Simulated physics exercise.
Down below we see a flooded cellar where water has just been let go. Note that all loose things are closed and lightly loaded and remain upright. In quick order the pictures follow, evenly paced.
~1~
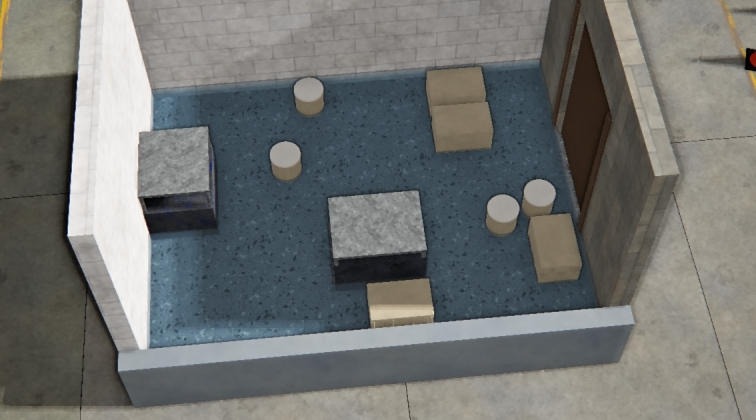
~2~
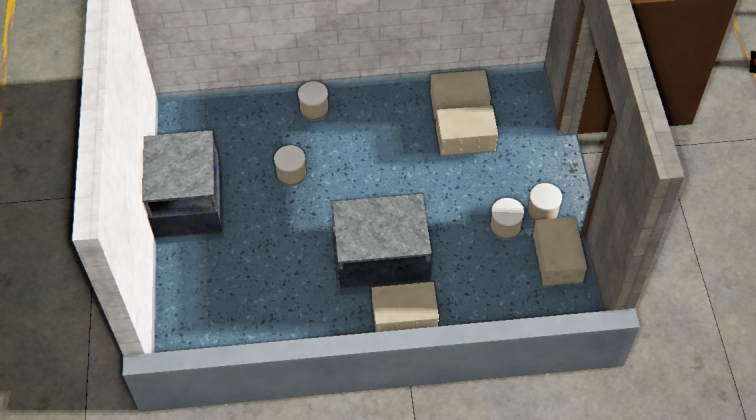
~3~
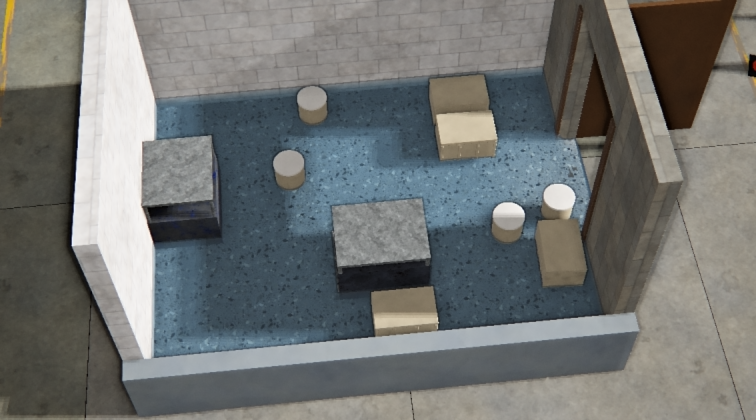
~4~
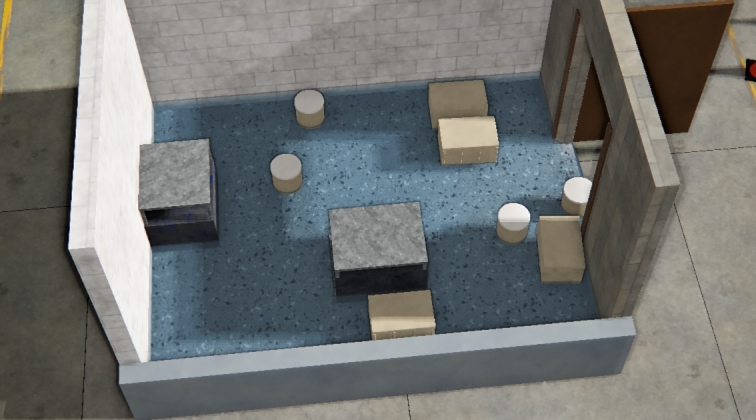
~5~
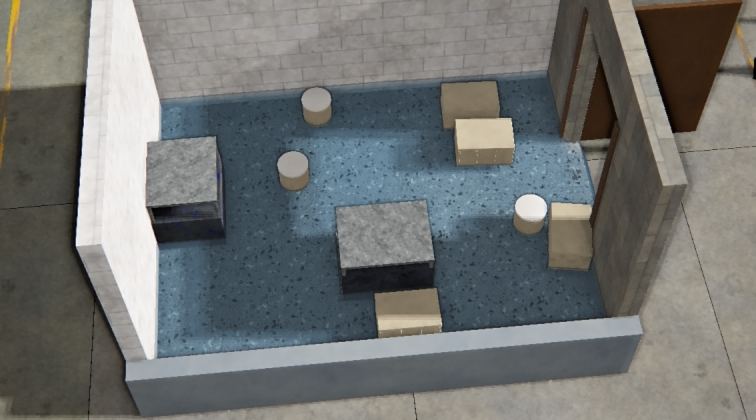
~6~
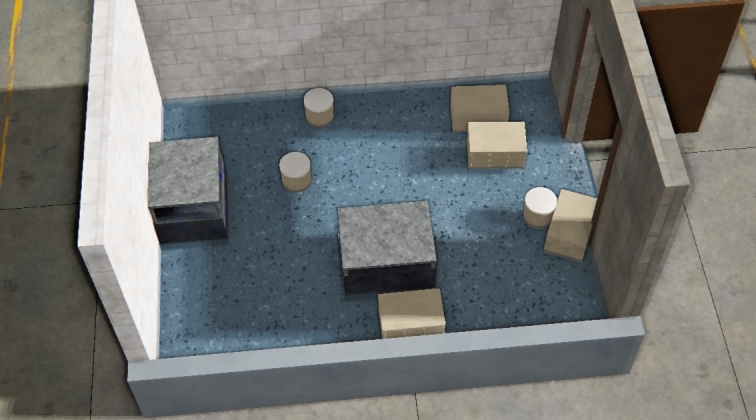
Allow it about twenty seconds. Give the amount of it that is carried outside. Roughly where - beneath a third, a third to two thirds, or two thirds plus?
Roughly two thirds plus.
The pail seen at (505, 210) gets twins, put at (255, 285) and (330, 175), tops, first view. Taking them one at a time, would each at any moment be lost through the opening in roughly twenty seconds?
One after the other: Never escapes, escapes.
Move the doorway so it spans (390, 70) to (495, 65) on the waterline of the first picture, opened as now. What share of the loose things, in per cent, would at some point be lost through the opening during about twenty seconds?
Result: Close to 90 %.
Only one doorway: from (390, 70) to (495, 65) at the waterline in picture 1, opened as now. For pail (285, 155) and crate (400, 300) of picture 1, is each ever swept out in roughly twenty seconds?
Per object, in order: Flushed out / retained.
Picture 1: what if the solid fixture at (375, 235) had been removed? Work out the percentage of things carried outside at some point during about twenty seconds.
Near 80 percent.
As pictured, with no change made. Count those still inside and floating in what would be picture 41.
That number is 2.
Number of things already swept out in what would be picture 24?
The answer here is 5.
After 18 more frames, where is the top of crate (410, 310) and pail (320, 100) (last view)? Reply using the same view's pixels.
Approximately (536, 250) for one, (413, 98) for the other.
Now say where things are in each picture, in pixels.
The first picture shows a crate at (556, 240), afloat; a pail at (503, 208) floats; 0 of 8 have shifted.
The second picture shows a crate at (561, 244), afloat; a pail at (508, 211) floats; 0 of 8 have shifted.
The third picture shows a crate at (562, 245), afloat, close to its start; a pail at (509, 216) floats; 1 of 8 have shifted.
The fourth picture shows a crate at (562, 241), afloat, close to its start; a pail at (514, 216) floats, close to its start; 4 of 8 have shifted.
The fifth picture shows a crate at (572, 228) floats, close to its start; a pail at (531, 207) floats, close to its start; 5 of 8 have shifted.
The sixth picture shows a crate at (574, 217) floats, a stride from its start; a pail at (541, 200), afloat, a stride from its start; 5 of 8 have shifted.
A moment on, 3 of 8 are out; 5 afloat.
Next, 5 of 8 are out; 3 afloat.
Later, 6 of 8 are out; 2 afloat.
In the end, 8 of 8 are out; 0 afloat.
